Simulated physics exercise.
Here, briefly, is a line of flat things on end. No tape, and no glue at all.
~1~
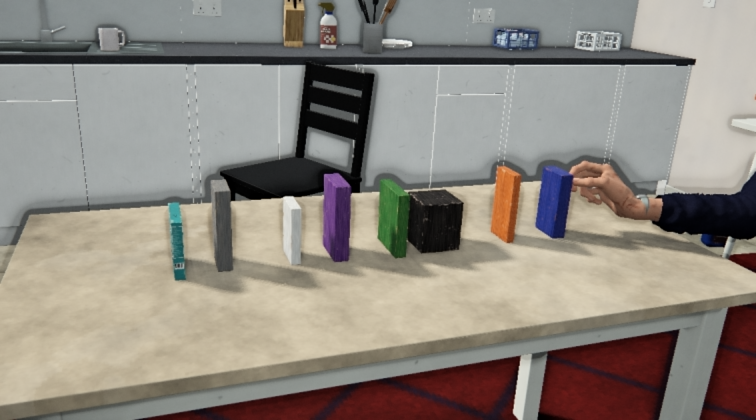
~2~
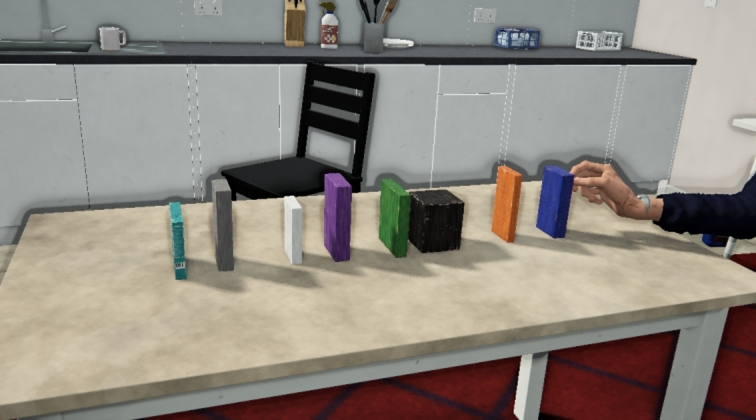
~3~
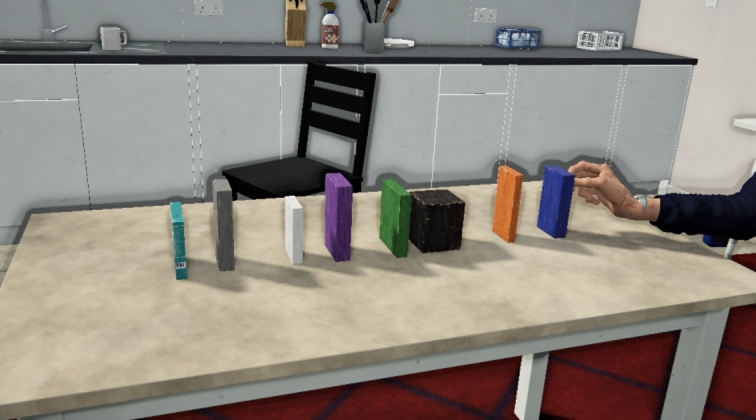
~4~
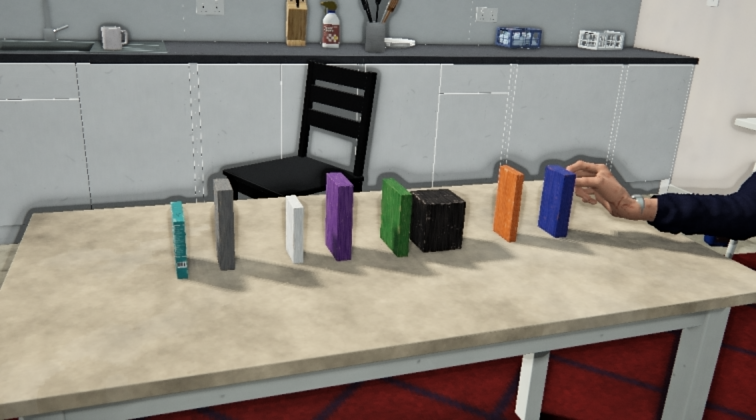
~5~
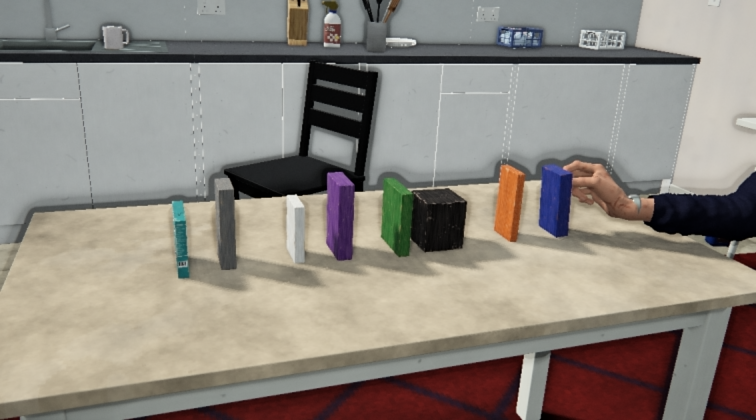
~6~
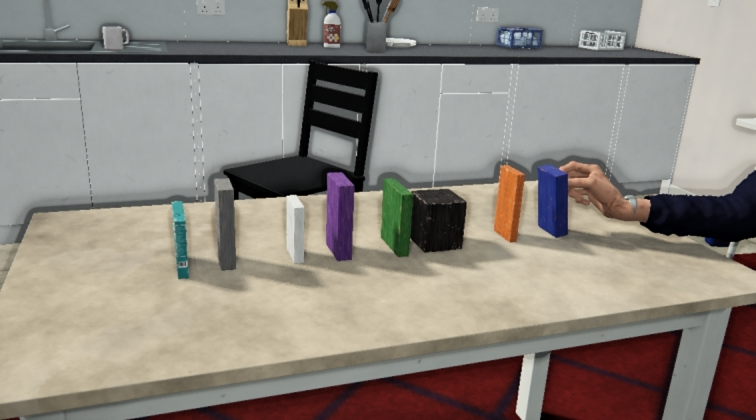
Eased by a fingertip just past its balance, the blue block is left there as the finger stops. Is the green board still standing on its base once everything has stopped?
Yes, it stays on its base.
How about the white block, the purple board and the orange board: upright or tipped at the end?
The white block stays up, the purple board stays up and the orange board tumbles.
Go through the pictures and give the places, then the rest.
Green board (393, 218); white block (292, 231), in the first frame.
Grey block (223, 225); black block (434, 220), in the second frame.
Orange board (507, 205); white block (294, 230), in the third frame.
Purple board (339, 217); grey block (224, 224), in the fourth frame.
Blue block 5° over; black block (437, 219); orange board (509, 204), in the fifth frame.
Blue block 9° over; green board (396, 217); white block (295, 229), in the sixth frame.
Then, 0.40 s later than the last frame, blue block 70° over; orange board tilted by 42°.
Then, 0.50 s later than the last frame, blue block 77° over; orange board tilted by 57°; black block tilted by 18°.
Then, 2.10 s later than the last frame, blue block 79° over; orange board tilted by 59°; black block tilted by 16°.
When it is over, lying over on the table, orange board; left askew, black block; the other 4 as before. End places, in pixels of the last picture, green board near (397, 217).
